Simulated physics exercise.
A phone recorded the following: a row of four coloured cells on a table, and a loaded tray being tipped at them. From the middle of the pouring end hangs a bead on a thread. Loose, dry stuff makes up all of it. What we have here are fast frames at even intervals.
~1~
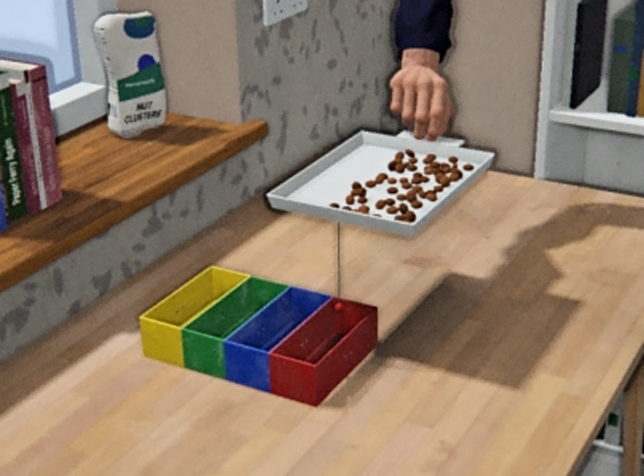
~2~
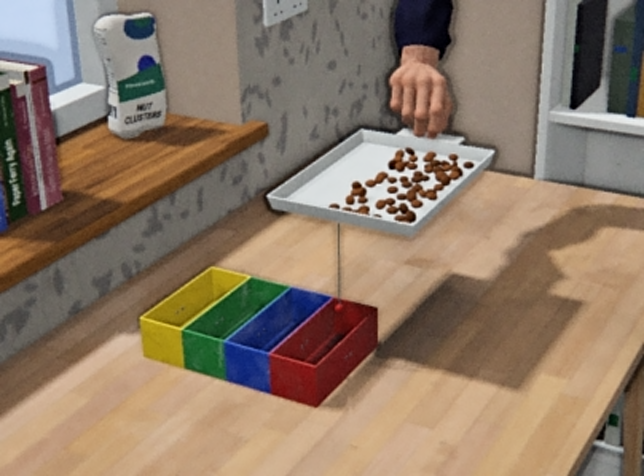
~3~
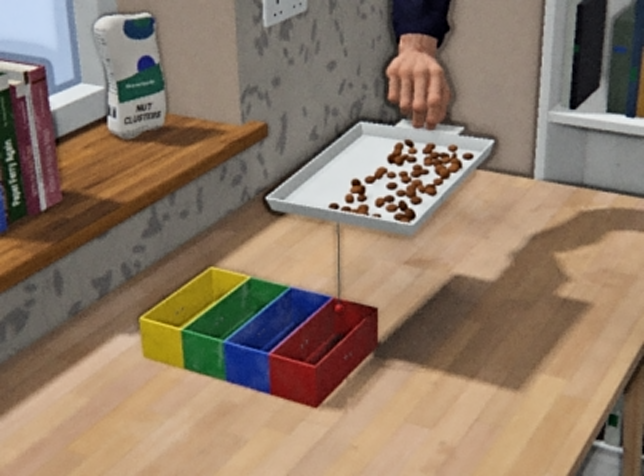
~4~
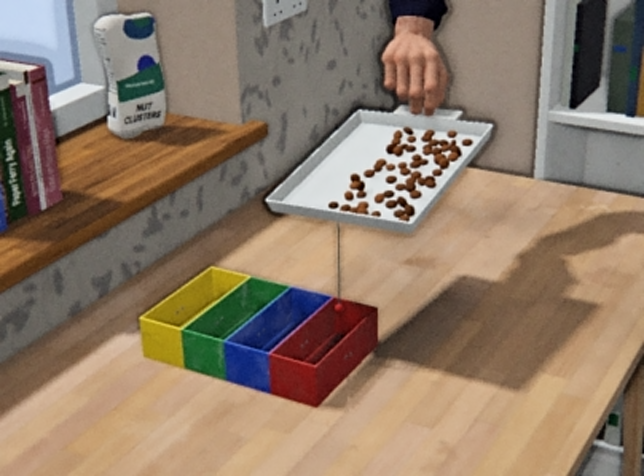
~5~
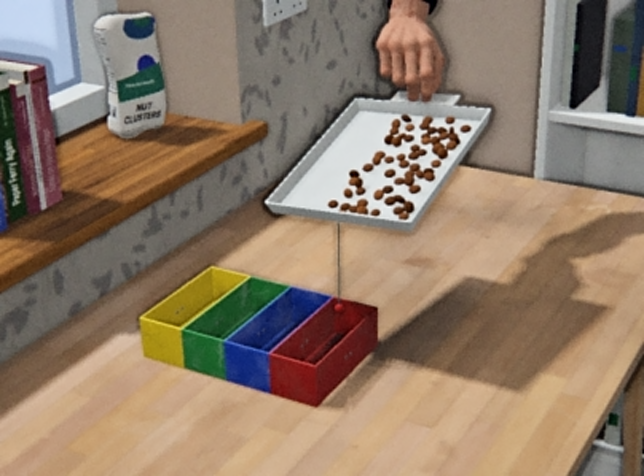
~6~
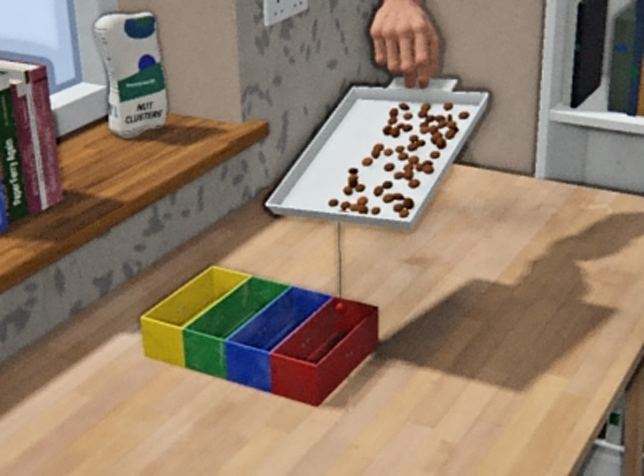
A hand held a white tray of brown kibble above a row of yellow, green, blue and red boxes, then raised the far end, tilting the tray while a few pieces shifted.
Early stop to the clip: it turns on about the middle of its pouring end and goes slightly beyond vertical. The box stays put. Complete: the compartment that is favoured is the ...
... Blue one.
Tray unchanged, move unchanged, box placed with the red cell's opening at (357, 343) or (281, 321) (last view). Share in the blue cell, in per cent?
Trial 1: 30 percent; trial 2: 20 percent.
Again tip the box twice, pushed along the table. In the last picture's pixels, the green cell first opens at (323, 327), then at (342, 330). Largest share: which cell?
It would be the yellow cell the first time and the cell in yellow the second time.
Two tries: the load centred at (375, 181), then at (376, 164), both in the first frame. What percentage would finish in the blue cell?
Some 60 and then some 60 per cent.
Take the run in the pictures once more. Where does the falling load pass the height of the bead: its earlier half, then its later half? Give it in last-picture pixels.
About (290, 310), and after that about (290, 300).
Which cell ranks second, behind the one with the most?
Ranked second: The red cell.
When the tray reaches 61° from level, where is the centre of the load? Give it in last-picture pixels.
Its middle sits at about pixel (325, 200).
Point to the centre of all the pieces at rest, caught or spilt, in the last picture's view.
Around (274, 364).
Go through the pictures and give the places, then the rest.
In the first frame, corners of the pouring end near (272, 194) and (411, 222), level; middle of the load near (407, 186), bits of dog kibble; bead on its thread near (340, 308); yellow cell near (162, 338); green cell near (204, 350); blue cell near (248, 363); red cell near (293, 376).
In the second frame, corners of the pouring end near (272, 195) and (411, 223), level; middle of the load near (407, 185).
In the third frame, corners of the pouring end near (272, 197) and (410, 222), tipped barely, lowest at the left corner; middle of the load near (406, 180).
In the fourth frame, corners of the pouring end near (271, 199) and (409, 220), tipped a little, lowest at the left corner; middle of the load near (405, 172).
In the fifth frame, corners of the pouring end near (270, 201) and (408, 219), tipped a little, lowest at the left corner; middle of the load near (404, 164).
In the sixth frame, corners of the pouring end near (271, 202) and (408, 218), tipped clearly, lowest at the left corner; middle of the load near (403, 157), only a few on the move; yellow cell near (163, 339); green cell near (205, 350); blue cell near (249, 363); red cell near (294, 376).
Shortly afterwards, tray tipped steeply; all but a few on the tray; only a few falling or outside the box.
Next, tray tipped right over; near a quarter on the tray; near a quarter in the blue cell; a little in the red cell; a little in the green cell; near a quarter falling or outside the box.
Some moments later, tray tipped past a quarter turn; near half in the blue cell; near a quarter in the red cell; a little in the green cell; a little falling or outside the box.
In the end, tray tipped past a quarter turn; near half in the blue cell; near a quarter in the red cell; a little in the green cell; none at all in the yellow cell; a little outside the box.
